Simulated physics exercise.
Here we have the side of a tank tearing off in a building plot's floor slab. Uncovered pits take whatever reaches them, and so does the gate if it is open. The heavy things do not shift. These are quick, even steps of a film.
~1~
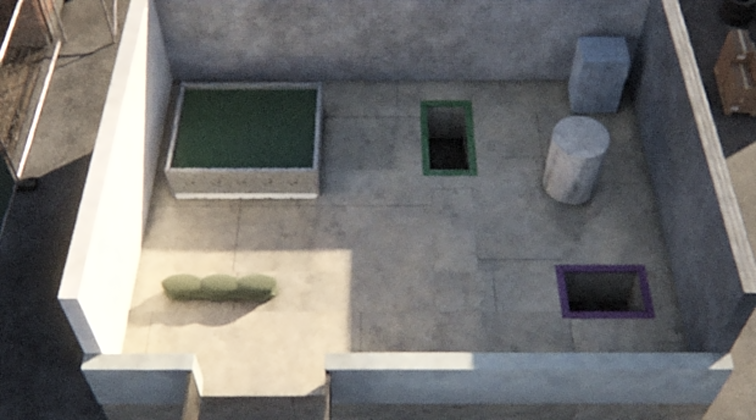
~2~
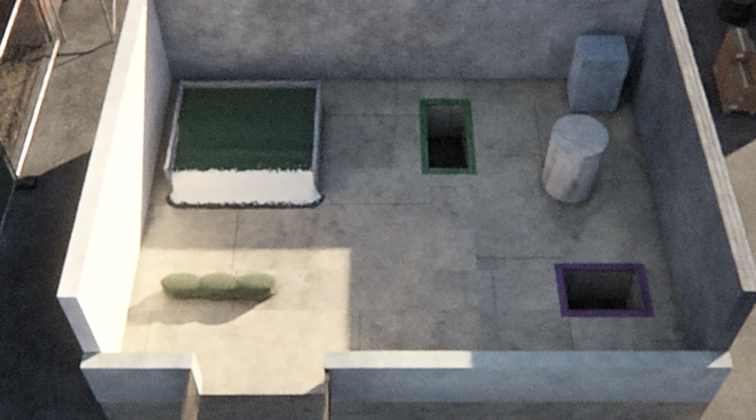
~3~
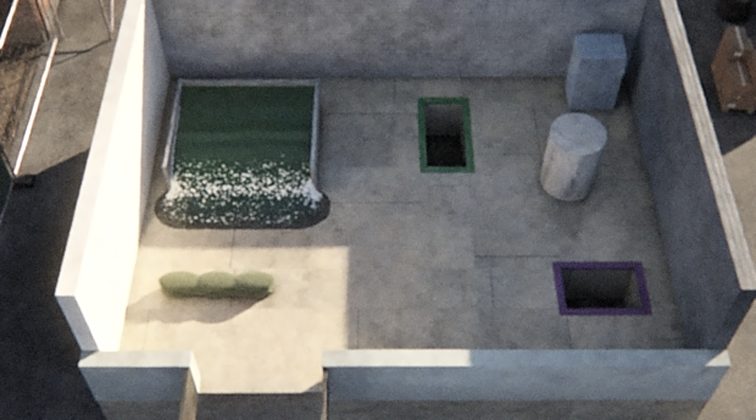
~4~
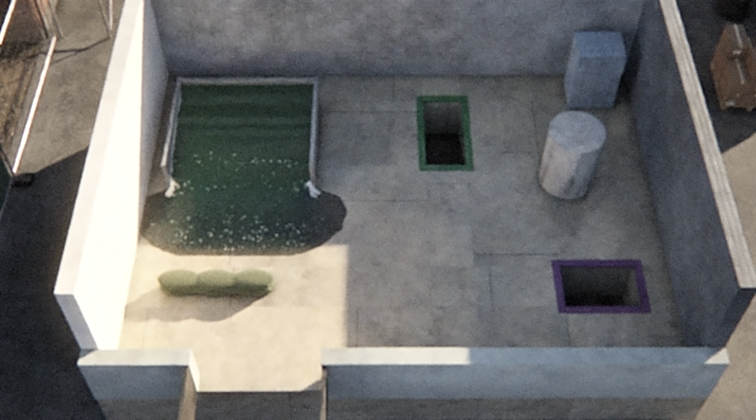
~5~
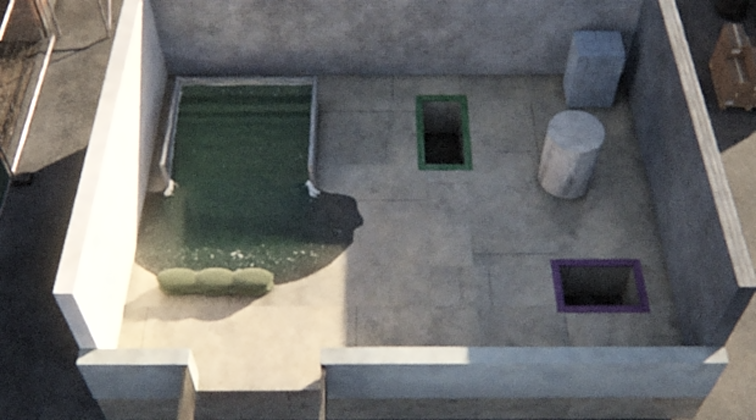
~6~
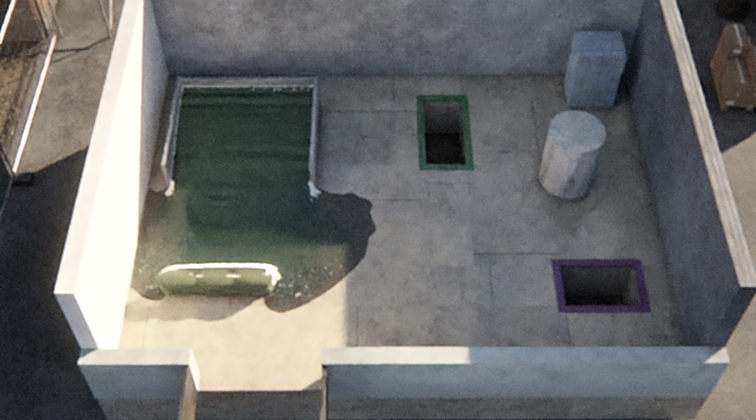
Dark green water burst through the front side of a tank in a walled concrete yard, foamed across the floor, spread toward the right, and washed up against and around a low row of green sandbag-like lumps.
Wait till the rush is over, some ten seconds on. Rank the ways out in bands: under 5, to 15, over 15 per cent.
One by one: The gate takes between 5 and 15 %; the green pit takes under 5 %; the purple pit takes over 15 %.
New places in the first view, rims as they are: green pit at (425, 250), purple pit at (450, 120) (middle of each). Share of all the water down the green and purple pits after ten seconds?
In per cent: Green 20, purple 2.
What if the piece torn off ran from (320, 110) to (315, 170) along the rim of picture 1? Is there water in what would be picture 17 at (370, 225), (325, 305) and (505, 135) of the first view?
As listed: Under water, clear, free of water.
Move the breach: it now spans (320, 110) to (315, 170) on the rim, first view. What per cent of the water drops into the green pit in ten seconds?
Per cent: Green 40.
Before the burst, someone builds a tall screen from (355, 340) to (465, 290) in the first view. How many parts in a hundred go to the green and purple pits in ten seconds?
Roughly, in per cent: Green 8, purple 8.
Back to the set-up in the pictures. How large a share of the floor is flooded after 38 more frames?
Some 75 per cent.
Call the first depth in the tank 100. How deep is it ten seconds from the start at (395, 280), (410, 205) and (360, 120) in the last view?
Roughly 8, 2 and 2 per cent, in turn.
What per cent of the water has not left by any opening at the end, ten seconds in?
Roughly 68 per cent.
A moment on, water covers 25 % of the floor; the gate 0 %, the green pit 0 %, the purple pit 0 %.
Next, water covers 35 % of the floor; the gate 2 %, the green pit 0 %, the purple pit 0 %.
Then, water covers 50 % of the floor; the gate 5 %, the green pit 0 %, the purple pit 0 %.
Later, water covers 75 % of the floor; the gate 8 %, the green pit 0 %, the purple pit 7 %.
In the end, water covers 85 % of the floor; the gate 10 %, the green pit 2 %, the purple pit 20 %.
